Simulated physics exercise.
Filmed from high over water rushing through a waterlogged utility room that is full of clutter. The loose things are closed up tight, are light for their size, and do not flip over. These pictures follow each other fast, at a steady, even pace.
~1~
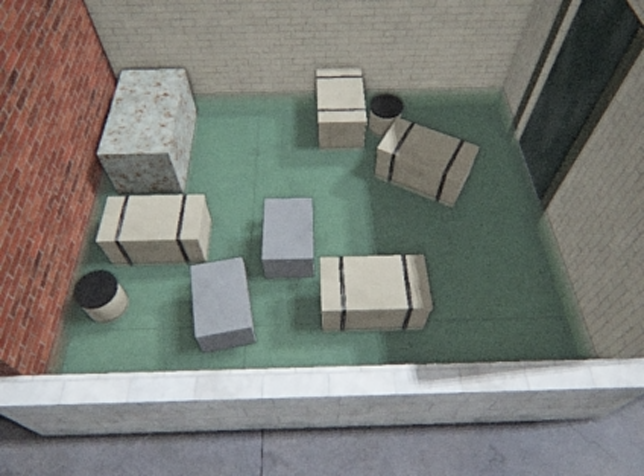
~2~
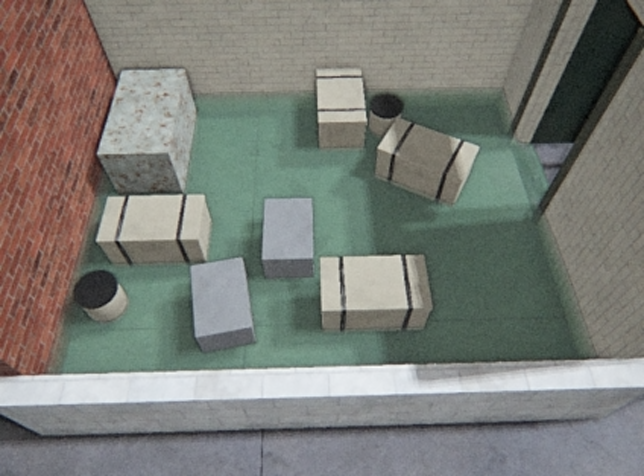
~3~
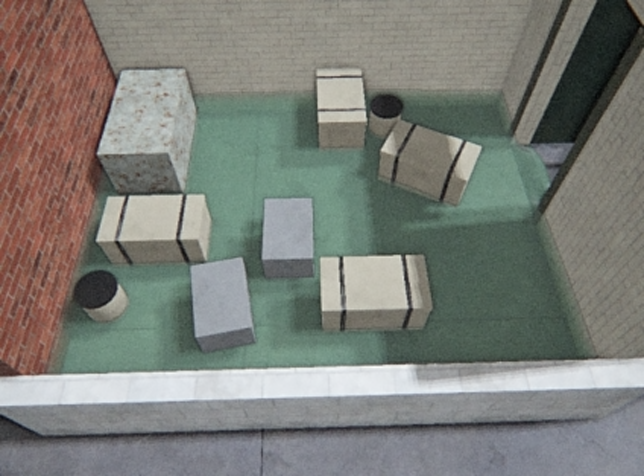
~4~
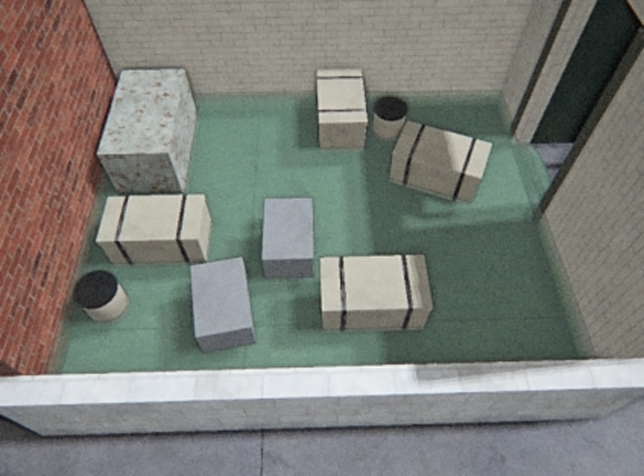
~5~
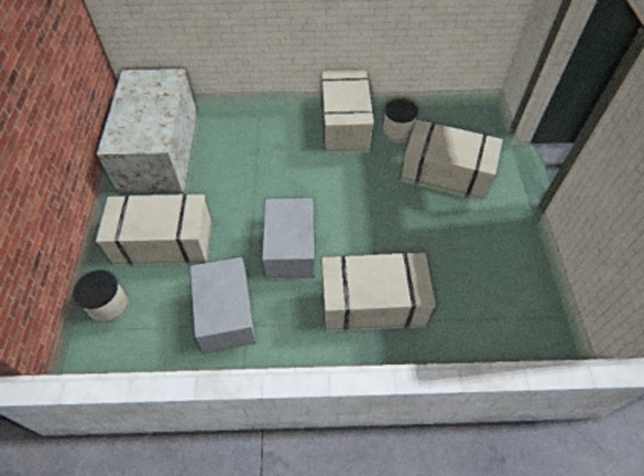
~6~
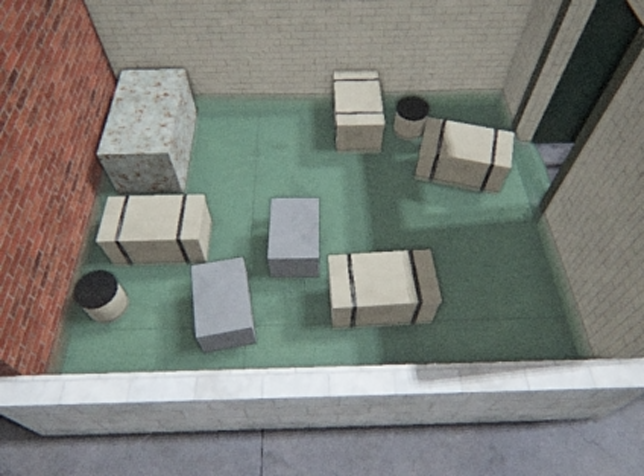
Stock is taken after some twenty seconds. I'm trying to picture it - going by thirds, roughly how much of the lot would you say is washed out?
It comes out within one to two thirds.
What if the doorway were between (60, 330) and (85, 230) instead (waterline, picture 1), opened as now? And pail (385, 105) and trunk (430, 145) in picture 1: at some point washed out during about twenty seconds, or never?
Taking them in order, retained and retained.
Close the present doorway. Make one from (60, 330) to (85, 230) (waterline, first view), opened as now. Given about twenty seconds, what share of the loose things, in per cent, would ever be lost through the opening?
Around 60 in a hundred.
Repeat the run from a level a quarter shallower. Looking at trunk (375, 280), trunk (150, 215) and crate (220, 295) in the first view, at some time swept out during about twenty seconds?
Taking them in order: Leaves the room; remains in the room; remains in the room.
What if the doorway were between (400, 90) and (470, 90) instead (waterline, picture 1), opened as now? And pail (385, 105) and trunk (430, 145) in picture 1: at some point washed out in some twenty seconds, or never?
First one leaves, second one leaves.
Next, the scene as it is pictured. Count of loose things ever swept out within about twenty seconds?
So the number is 5.
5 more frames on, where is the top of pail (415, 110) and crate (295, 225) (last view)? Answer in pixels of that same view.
Close to (466, 111) and (339, 215).
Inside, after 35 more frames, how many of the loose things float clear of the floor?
4 in all.
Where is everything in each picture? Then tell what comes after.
A trunk at (429, 147) floats; a pail at (387, 105), afloat; 0 of 8 have shifted, in the first picture.
A trunk at (429, 147), afloat; a pail at (387, 105) floats; 0 of 8 have shifted, in the second picture.
A trunk at (431, 149), afloat; a pail at (387, 105), afloat; 0 of 8 have shifted, in the third picture.
A trunk at (443, 148), afloat, close to its start; a pail at (391, 108) floats, close to its start; 1 of 8 have shifted, in the fourth picture.
A trunk at (454, 146) floats, close to its start; a pail at (402, 110) floats, close to its start; 3 of 8 have shifted, in the fifth picture.
A trunk at (468, 141) floats, a stride from its start; a pail at (413, 108) floats, close to its start; 5 of 8 have shifted, in the sixth picture.
A moment on, 1 of 8 are out; 7 afloat.
Next, 2 of 8 are out; 6 afloat.
Later, 4 of 8 are out; 4 afloat.
In the end, 5 of 8 are out; 3 afloat.
